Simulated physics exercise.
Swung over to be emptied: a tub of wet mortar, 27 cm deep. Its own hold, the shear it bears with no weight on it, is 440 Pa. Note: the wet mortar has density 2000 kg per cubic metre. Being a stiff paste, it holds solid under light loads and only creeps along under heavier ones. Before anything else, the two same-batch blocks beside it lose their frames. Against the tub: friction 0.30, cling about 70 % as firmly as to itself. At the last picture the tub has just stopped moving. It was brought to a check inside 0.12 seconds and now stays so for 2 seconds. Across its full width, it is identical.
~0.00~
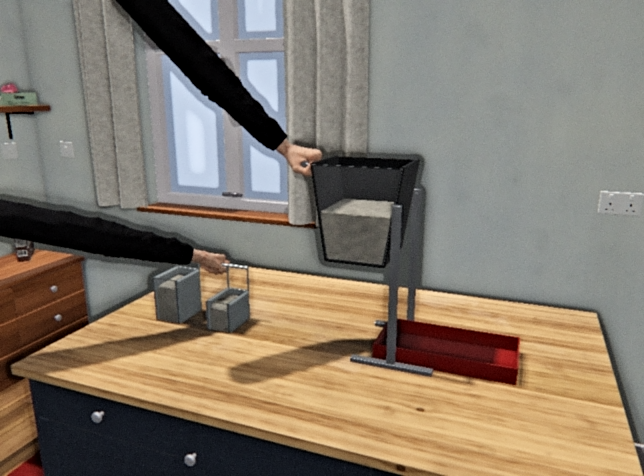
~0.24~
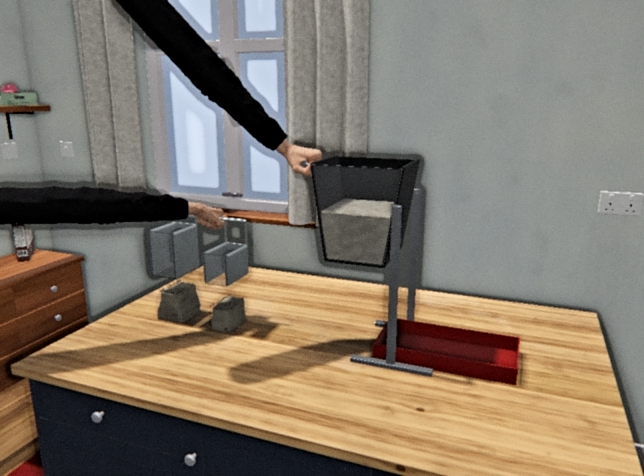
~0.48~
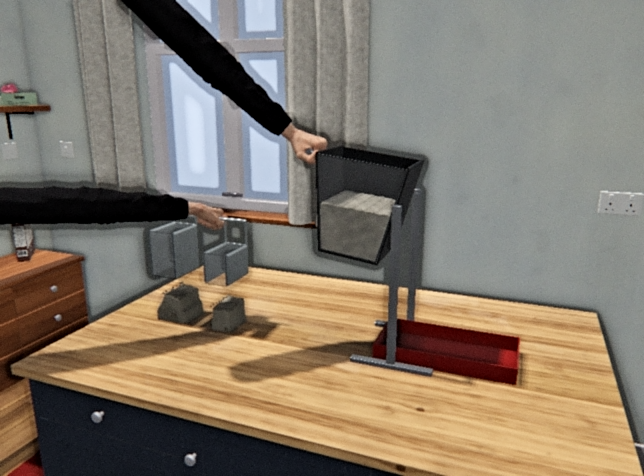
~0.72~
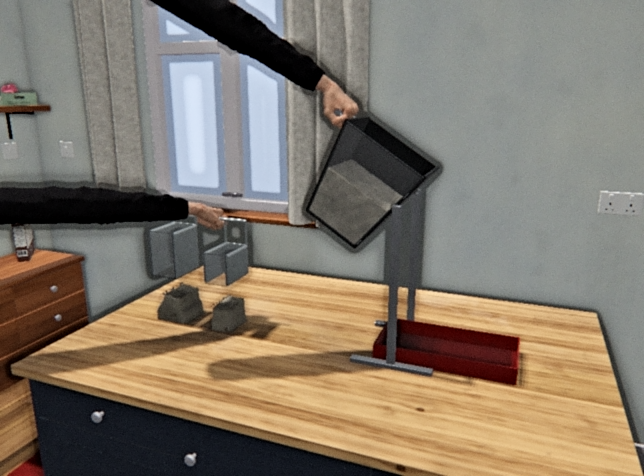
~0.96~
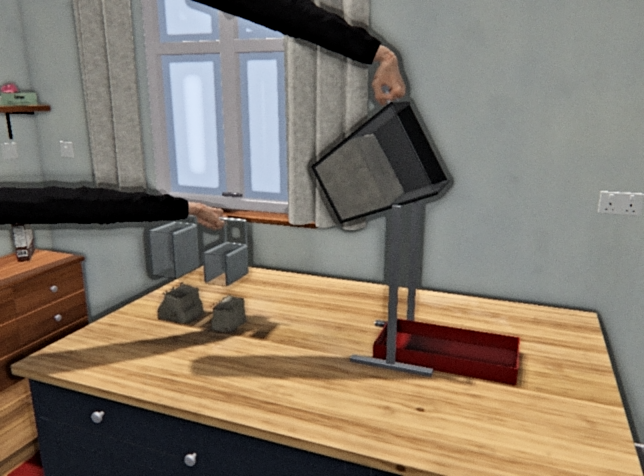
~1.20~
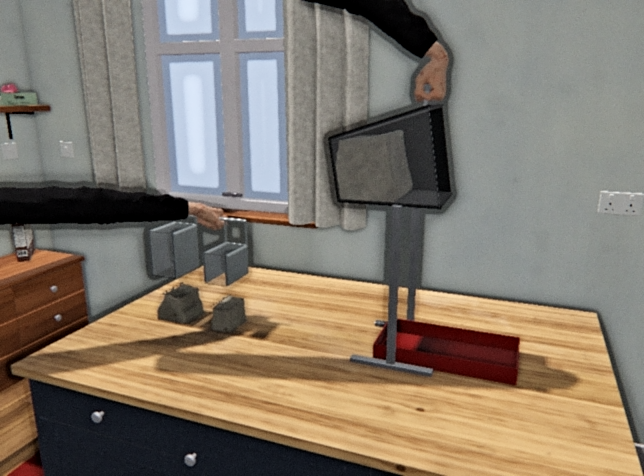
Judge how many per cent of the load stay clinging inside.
I would put it at about 100 percent.
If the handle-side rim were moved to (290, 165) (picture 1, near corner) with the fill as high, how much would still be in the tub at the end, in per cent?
Roughly 85 %.
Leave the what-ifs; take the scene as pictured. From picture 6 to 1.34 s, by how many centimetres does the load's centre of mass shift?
3 cm.
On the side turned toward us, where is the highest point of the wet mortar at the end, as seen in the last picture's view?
I'd say it peaks at roughly (363, 153) in the last picture.
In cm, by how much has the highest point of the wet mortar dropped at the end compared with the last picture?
Roughly 5 cm.
After 1.34 s, the tub is at 81 degrees and holds 100 %.
After 1.51 s, the tub is at 81 degrees and holds 100 %.
After 1.68 s, the tub is at 81 degrees and holds 100 %.
After 1.85 s, the tub is at 81 degrees and holds 100 %.
After 3.20 s, the tub is at 81 degrees and holds 100 %.
